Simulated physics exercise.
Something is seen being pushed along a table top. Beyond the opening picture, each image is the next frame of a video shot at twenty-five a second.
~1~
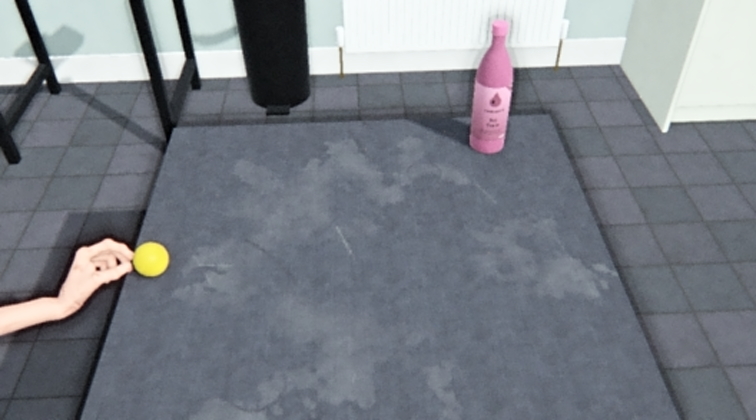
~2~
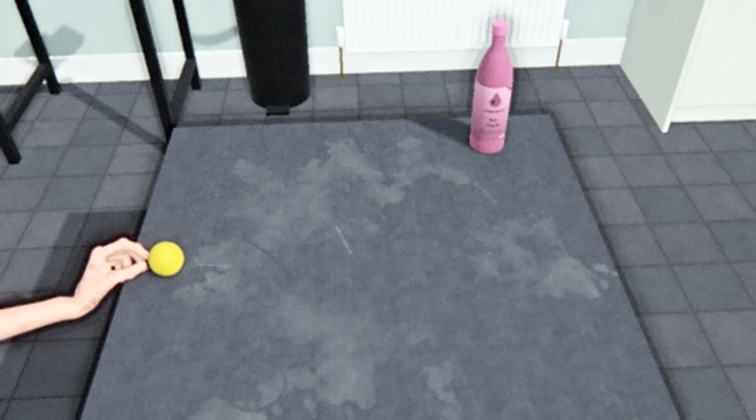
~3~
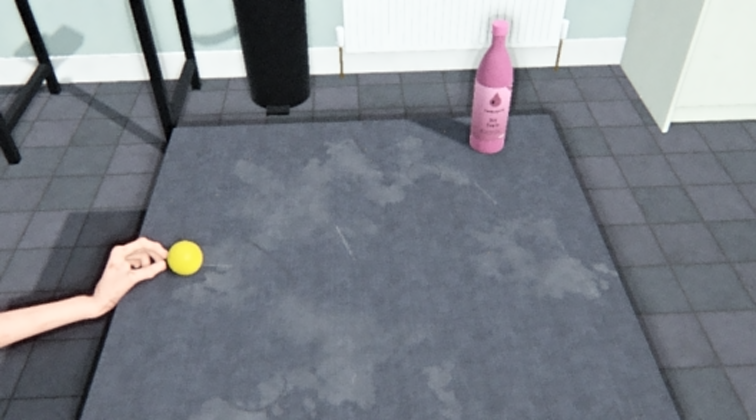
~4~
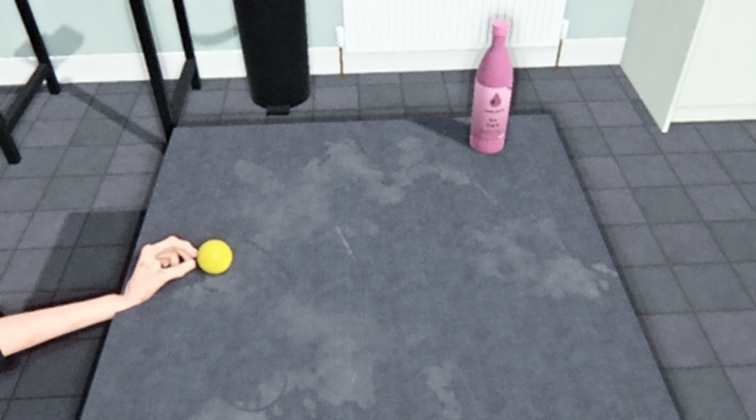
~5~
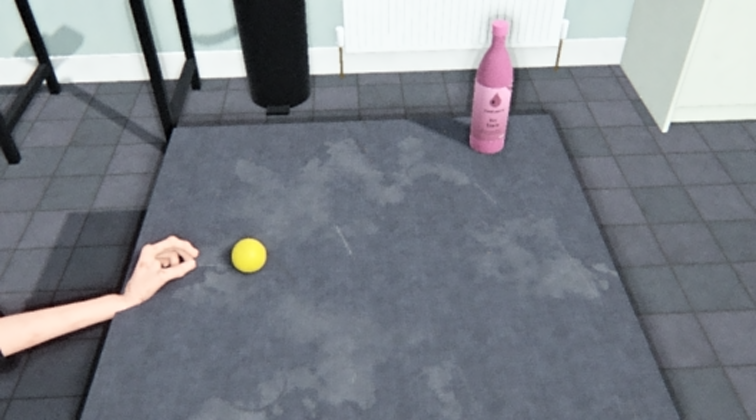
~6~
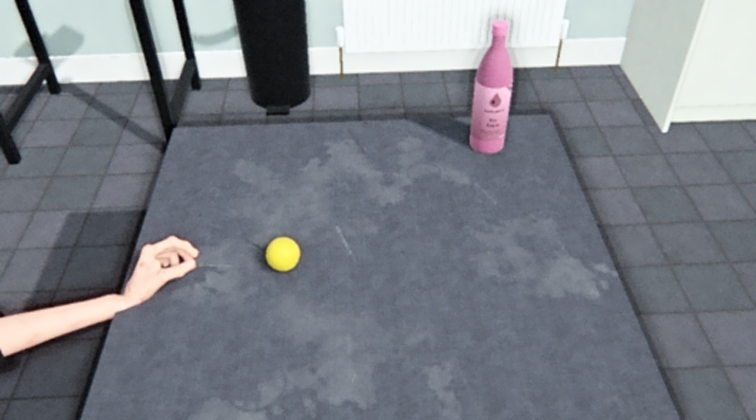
A hand pushes a yellow lemon rightward across a gray surface, then releases it rolling.
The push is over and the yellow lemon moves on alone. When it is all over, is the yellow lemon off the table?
It is gone from the table.
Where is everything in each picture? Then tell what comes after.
In the first frame, under the hand; yellow lemon (151, 260).
In the second frame, under the hand; yellow lemon (166, 259).
In the third frame, under the hand; yellow lemon (185, 258).
In the fourth frame, yellow lemon (214, 257).
In the fifth frame, yellow lemon (249, 256) shifted about its own width.
In the sixth frame, yellow lemon (283, 254) shifted well along.
Then, 0.20 s on from there, yellow lemon shifted well along near (445, 248).
Then, 0.40 s on from there, yellow lemon shifted well along near (597, 241).
Then, 0.70 s on from there, yellow lemon now off the table.
Then, 0.90 s on from there, things are still on the move.
In the end, off the table, yellow lemon.
